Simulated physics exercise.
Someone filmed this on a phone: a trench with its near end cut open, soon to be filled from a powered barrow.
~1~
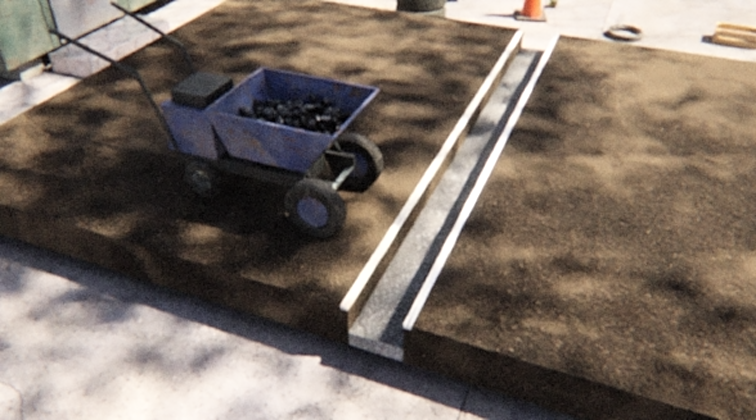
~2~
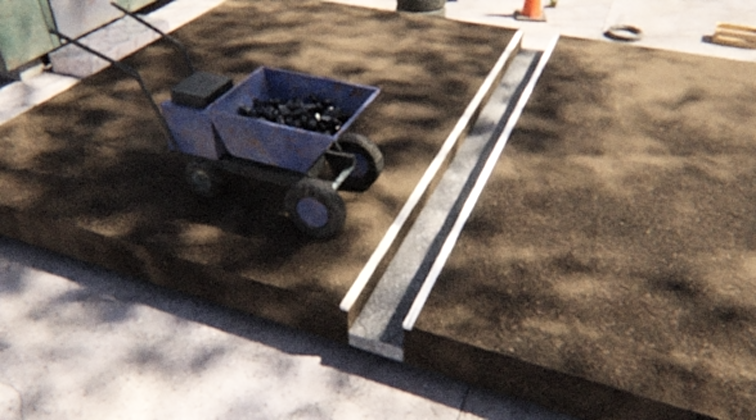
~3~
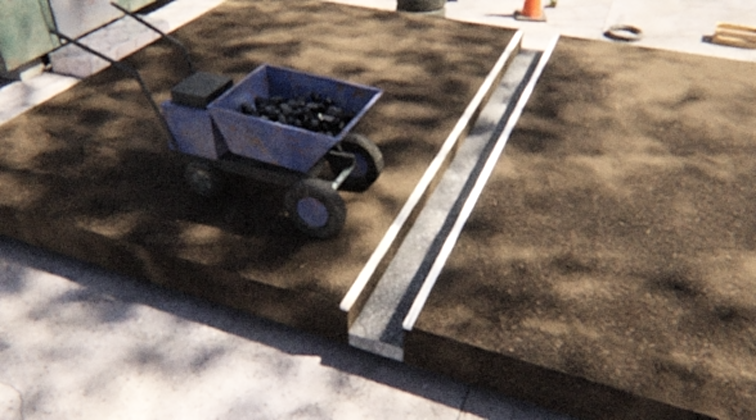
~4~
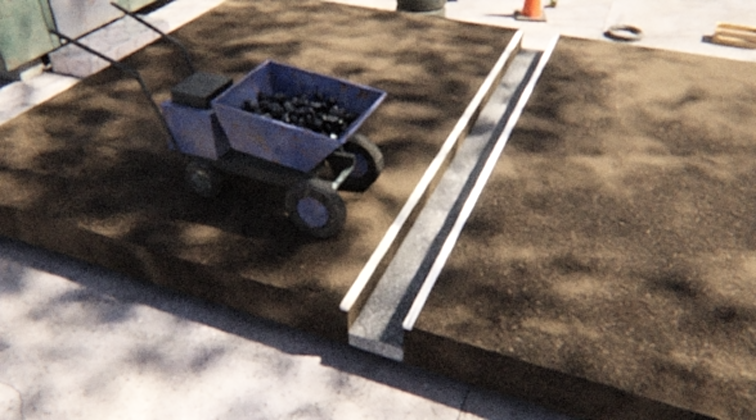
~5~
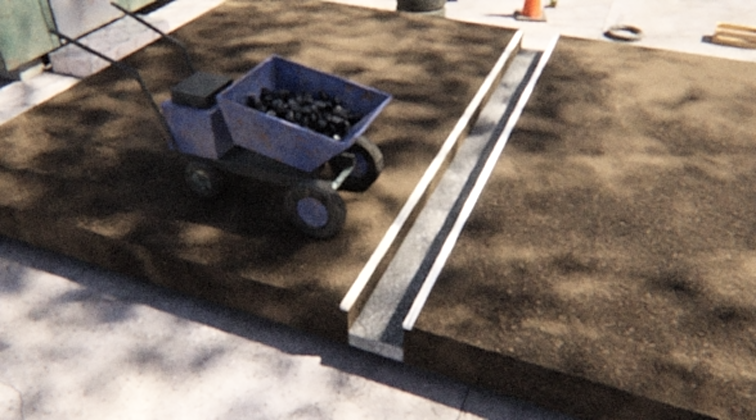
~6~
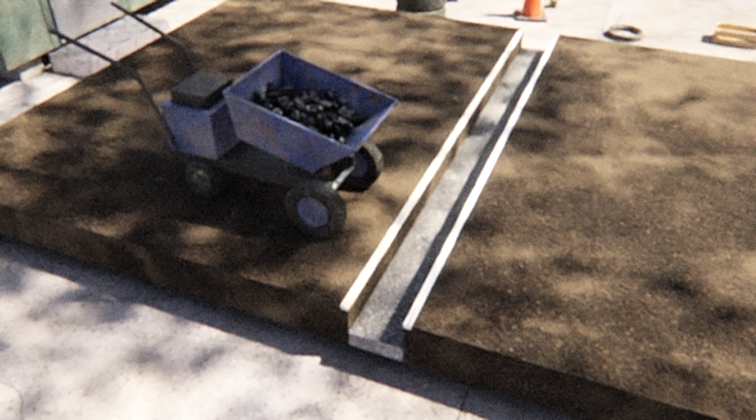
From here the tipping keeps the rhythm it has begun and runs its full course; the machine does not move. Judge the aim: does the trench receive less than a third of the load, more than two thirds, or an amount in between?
It receives more than two thirds.
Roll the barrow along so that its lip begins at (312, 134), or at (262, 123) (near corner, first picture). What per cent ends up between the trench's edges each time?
About 100 per cent, then about 40 per cent.
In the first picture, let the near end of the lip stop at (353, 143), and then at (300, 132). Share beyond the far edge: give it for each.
Near 60 and 0 percent respectively.
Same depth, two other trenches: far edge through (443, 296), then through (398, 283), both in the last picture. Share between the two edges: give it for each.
First some 100, then 20 per cent.
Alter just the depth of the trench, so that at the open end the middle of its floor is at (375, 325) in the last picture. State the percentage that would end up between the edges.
60 %, roughly.
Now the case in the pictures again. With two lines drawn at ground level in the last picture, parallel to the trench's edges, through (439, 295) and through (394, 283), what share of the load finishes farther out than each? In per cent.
About 10 % and 60 %.
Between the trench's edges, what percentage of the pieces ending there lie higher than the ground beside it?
About 5 per cent.
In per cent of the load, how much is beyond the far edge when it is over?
Roughly 20 percent.
Soon after the last picture, skip tipped steeply; all in the skip.
A little later, skip tipped right over; nearly all in the skip; a small part in or heaped over the trench.
Later still, skip tipped right over; a small part in the skip; about two thirds in or heaped over the trench; about a quarter beyond it.
By the end, skip tipped right over; most in or heaped over the trench; about a quarter beyond it.
